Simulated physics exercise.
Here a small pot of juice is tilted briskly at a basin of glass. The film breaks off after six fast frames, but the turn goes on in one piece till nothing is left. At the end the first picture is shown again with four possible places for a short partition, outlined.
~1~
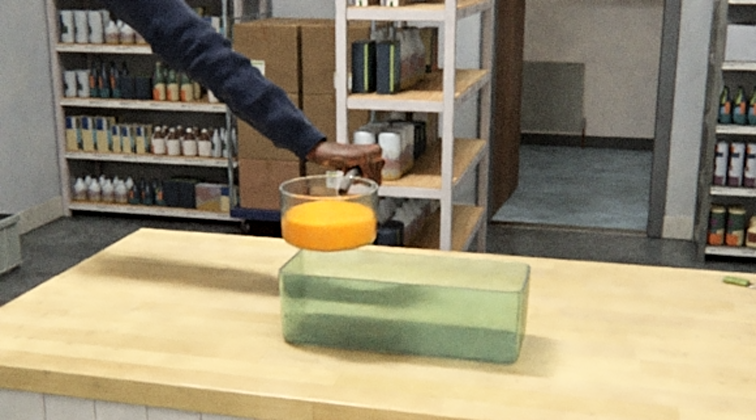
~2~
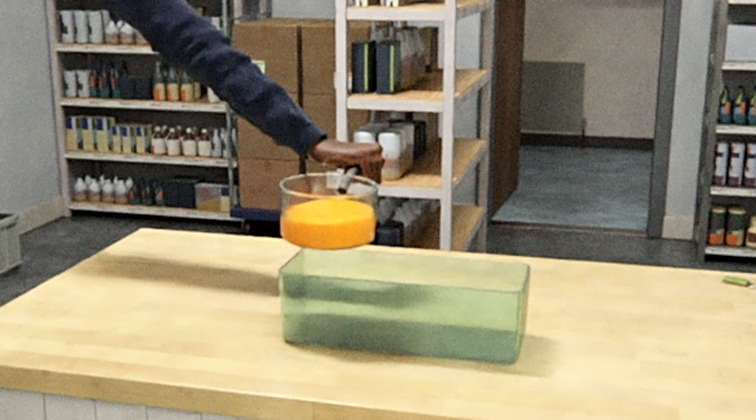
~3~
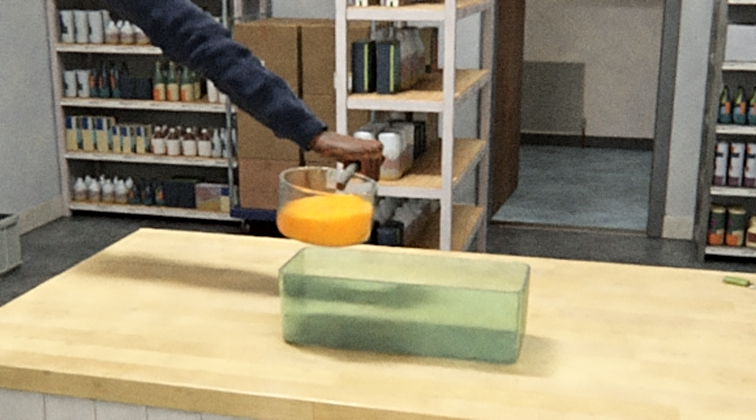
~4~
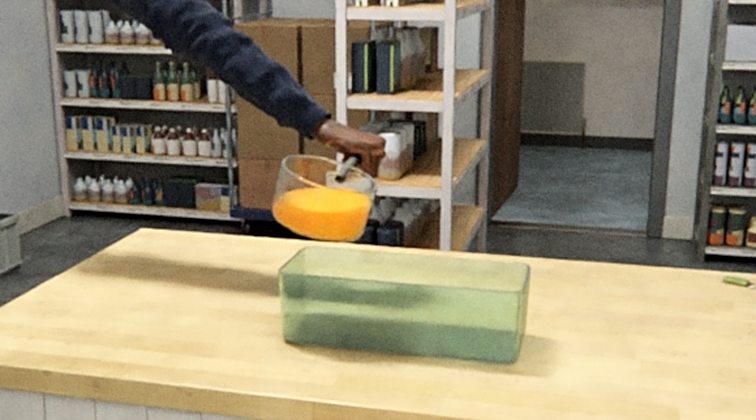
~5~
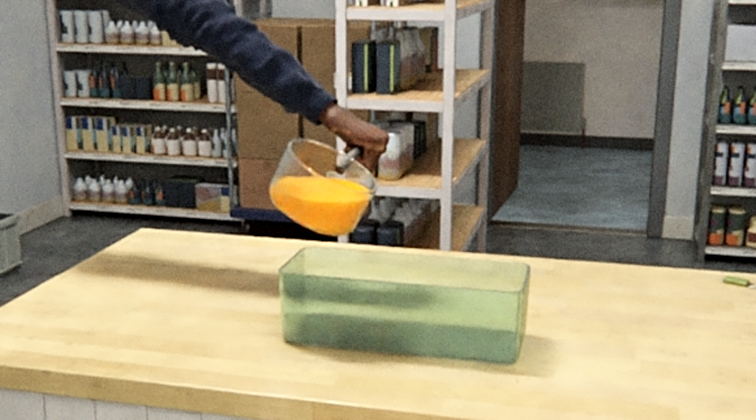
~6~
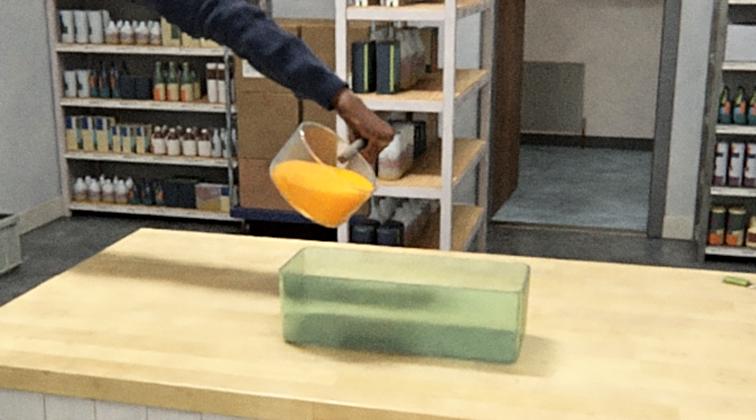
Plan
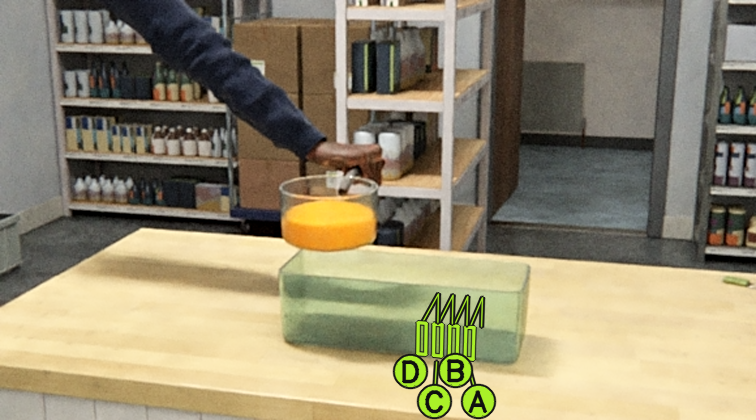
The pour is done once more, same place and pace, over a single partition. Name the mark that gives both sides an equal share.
Slot C does it best.
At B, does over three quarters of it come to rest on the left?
Yes.
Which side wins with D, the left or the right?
The right one.
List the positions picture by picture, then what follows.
Upright, lip at (375, 189); basin from (283, 340) to (519, 363); nothing has left yet.
Upright, lip at (375, 189); nothing has left yet.
Tipped about 7°, lip at (375, 189); nothing has left yet.
Tipped about 16°, lip at (375, 189); nothing has left yet.
Tipped about 28°, lip at (375, 189); nothing has left yet.
Tipped about 41°, lip at (375, 189); nothing has left yet.
On the marked copy, A at (468, 364); B at (452, 363); C at (436, 361); D at (420, 359).
For slot A, about 91 % ends left of the wall and 3 % right of it; 6 % is lost outside.
For slot B, about 83 % ends left of the wall and 13 % right of it; 4 % is lost outside.
For slot C, about 52 % ends left of the wall and 42 % right of it; 5 % is lost outside.
For slot D, about 19 % ends left of the wall and 78 % right of it; 3 % is lost outside.
